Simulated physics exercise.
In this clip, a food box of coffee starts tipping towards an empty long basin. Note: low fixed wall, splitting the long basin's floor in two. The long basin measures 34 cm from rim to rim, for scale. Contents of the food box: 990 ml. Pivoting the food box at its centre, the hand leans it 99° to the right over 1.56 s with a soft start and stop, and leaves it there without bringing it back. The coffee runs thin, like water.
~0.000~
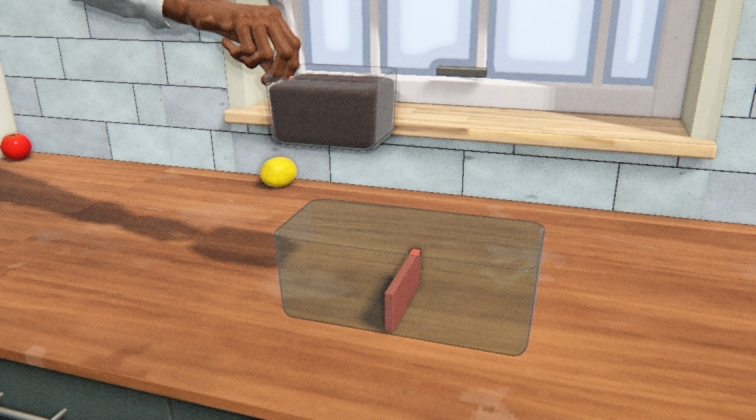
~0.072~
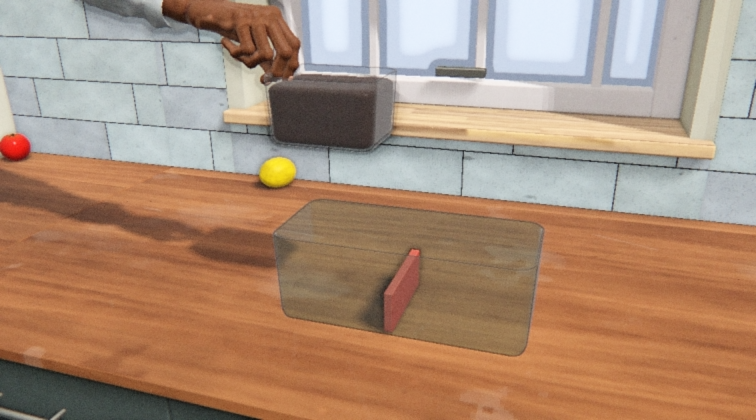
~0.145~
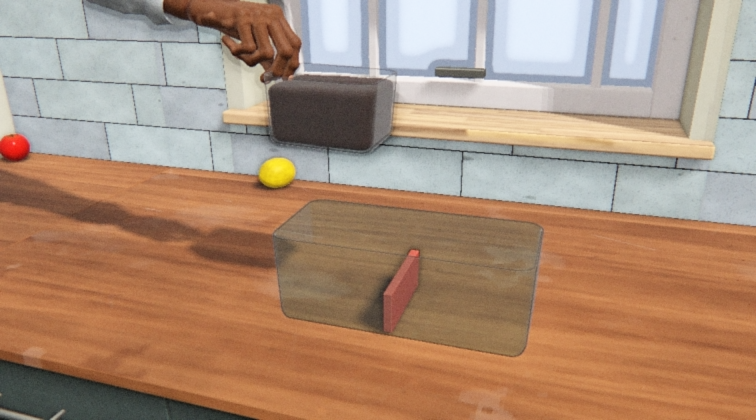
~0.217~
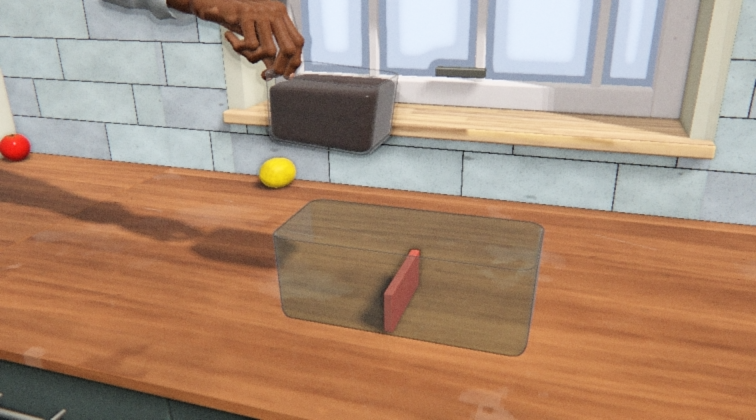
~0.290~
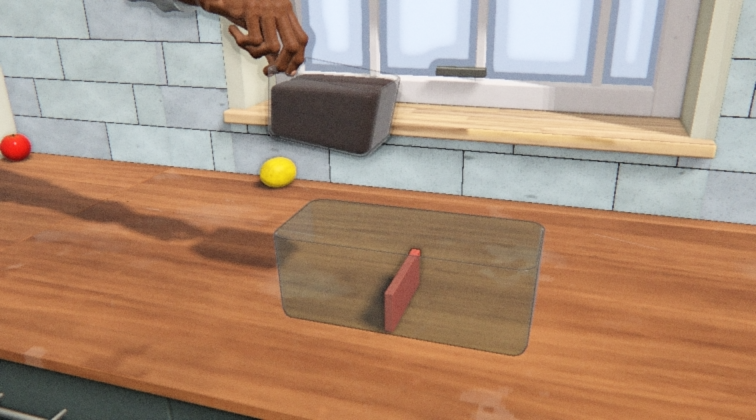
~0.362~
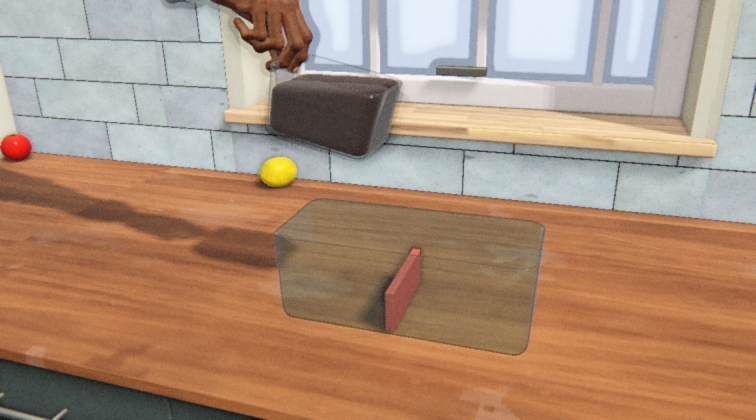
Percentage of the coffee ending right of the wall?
89 per cent.
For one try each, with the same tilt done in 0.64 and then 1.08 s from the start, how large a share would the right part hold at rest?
About 85 %, then about 85 %.
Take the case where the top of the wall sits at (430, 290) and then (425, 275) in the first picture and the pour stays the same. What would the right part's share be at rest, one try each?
I'd say 55 percent on the first go, 70 percent on the next.
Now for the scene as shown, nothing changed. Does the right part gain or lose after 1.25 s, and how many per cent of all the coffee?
Change: Increase, about 16.
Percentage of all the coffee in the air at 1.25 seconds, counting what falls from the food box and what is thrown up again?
8 per cent or so.
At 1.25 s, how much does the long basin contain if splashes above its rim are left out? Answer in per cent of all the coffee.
Looks like about 76 % of the whole amount.
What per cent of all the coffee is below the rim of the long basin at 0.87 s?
I'd estimate some 16 percent of the liquid.
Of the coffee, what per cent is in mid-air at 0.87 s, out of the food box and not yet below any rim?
Share: Roughly 28 per cent.
Then, 0.87 s in, the tilt is 59° and 56 per cent is still to pour, 0 is left of the wall and 16 right of it.
Then, 1.25 s in, the tilt is 89° and 14 per cent is still to pour, 2 is left of the wall and 74 right of it.
Then, 1.64 s in, the tilt is 99° and 2 per cent is still to pour, 6 is left of the wall and 89 right of it.
Then, 2.06 s in, the tilt is 99° and 0 per cent is still to pour, 9 is left of the wall and 89 right of it.
Finally, 9 per cent lies left of the wall, 89 right of it and 2 outside.
